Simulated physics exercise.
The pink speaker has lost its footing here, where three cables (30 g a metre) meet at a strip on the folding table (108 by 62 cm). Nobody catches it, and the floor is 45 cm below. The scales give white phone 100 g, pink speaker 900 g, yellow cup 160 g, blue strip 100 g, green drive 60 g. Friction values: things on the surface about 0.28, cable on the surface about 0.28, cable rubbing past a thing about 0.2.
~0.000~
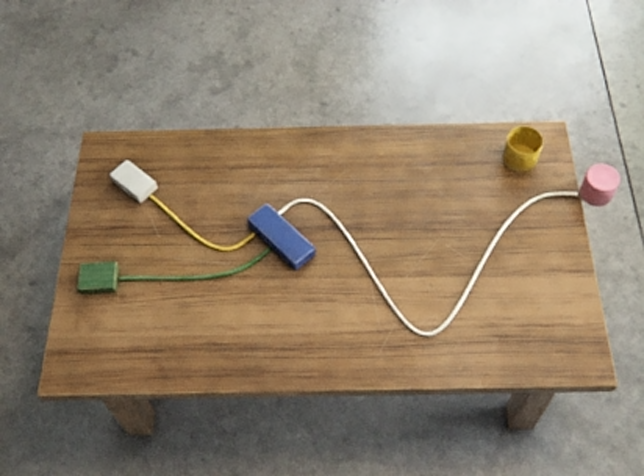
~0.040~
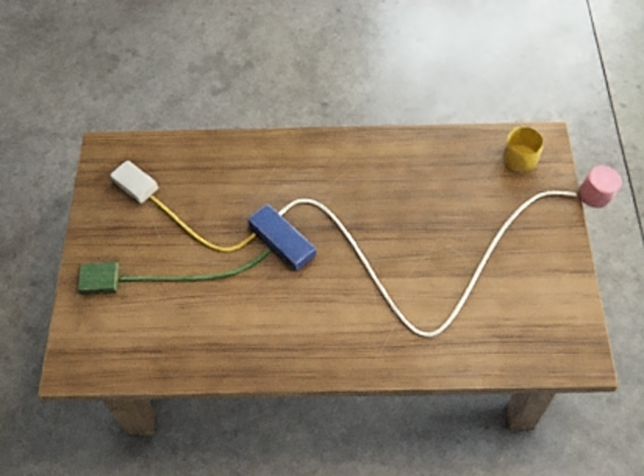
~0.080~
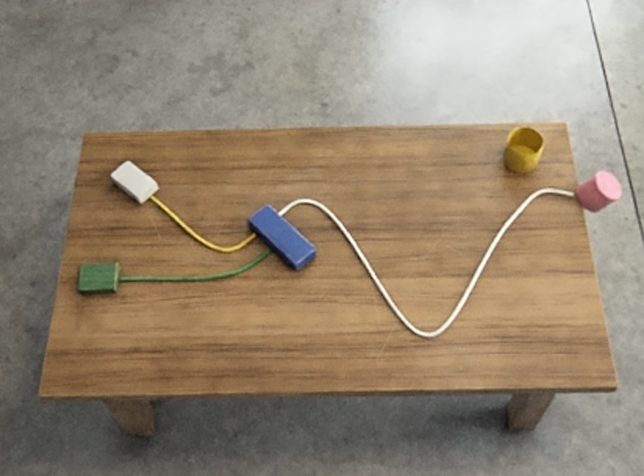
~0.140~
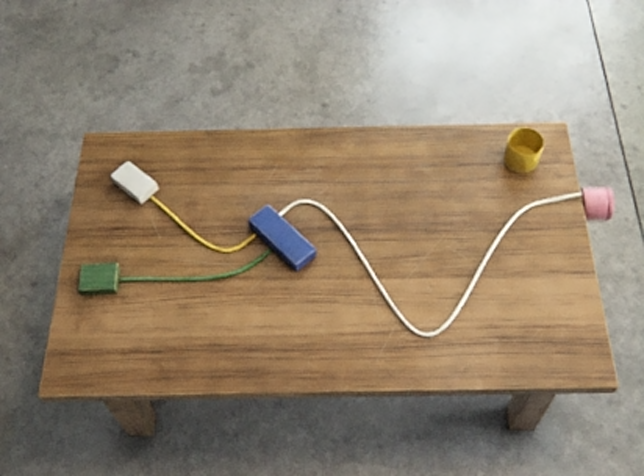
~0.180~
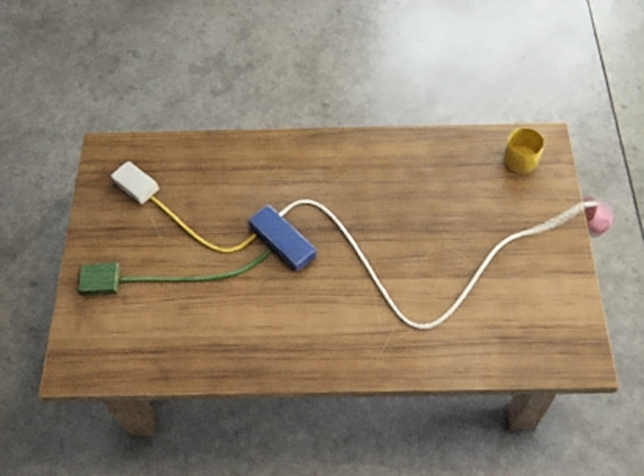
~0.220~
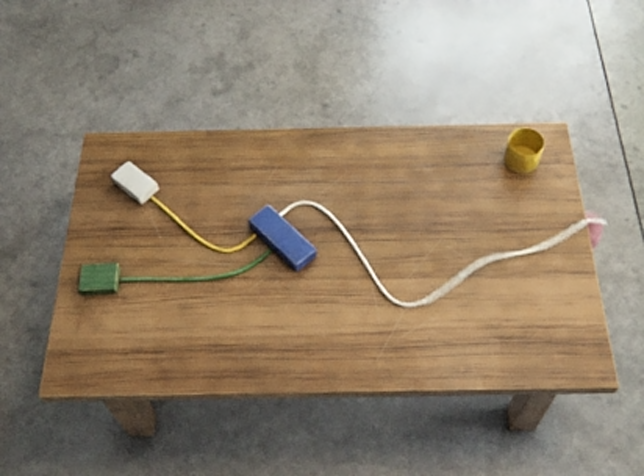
A pink cylinder, the speaker, sits at the right edge of a wooden table on a grey concrete floor, seen from above by a still camera. A white cable links it to a blue strip left of centre, where yellow and green cables lead to a white phone and green drive, with a yellow cup at upper right. The speaker tilts and slips down over the edge, drawing the cable's bend straighter.
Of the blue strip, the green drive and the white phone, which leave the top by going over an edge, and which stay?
Blue strip: Stays on top. Green drive: Stays on top. White phone: Stays on top.
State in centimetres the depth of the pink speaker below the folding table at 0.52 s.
I'd put it at about 40 centimetres under.
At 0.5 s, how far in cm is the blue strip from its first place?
Looks like close to 6 cm, more or less.
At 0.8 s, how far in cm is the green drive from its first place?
Pretty much 34 cm, give or take.
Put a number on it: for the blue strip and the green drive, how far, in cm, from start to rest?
First some 14 cm, second some 36 cm.
At 0.5 s, the strip's end of the white cable at (333, 230); white phone 25 cm off its start, green drive 19 cm off its start, blue strip 6 cm off its start.
At 0.8 s, the strip's end of the white cable at (377, 234); green drive 35 cm off its start, white phone 29 cm off its start, blue strip 14 cm off its start.
At 1.1 s, the strip's end of the white cable at (378, 233); green drive 35 cm off its start at (269, 235), white phone 29 cm off its start at (268, 199), blue strip 14 cm off its start at (352, 237).
At 1.4 s, the strip's end of the white cable at (378, 233); green drive 35 cm off its start, white phone 29 cm off its start, blue strip 14 cm off its start.
At 2.6 s, the strip's end of the white cable at (378, 233); green drive 35 cm off its start at (269, 235), white phone 29 cm off its start at (268, 199), blue strip 14 cm off its start at (352, 237), pink speaker over the edge.
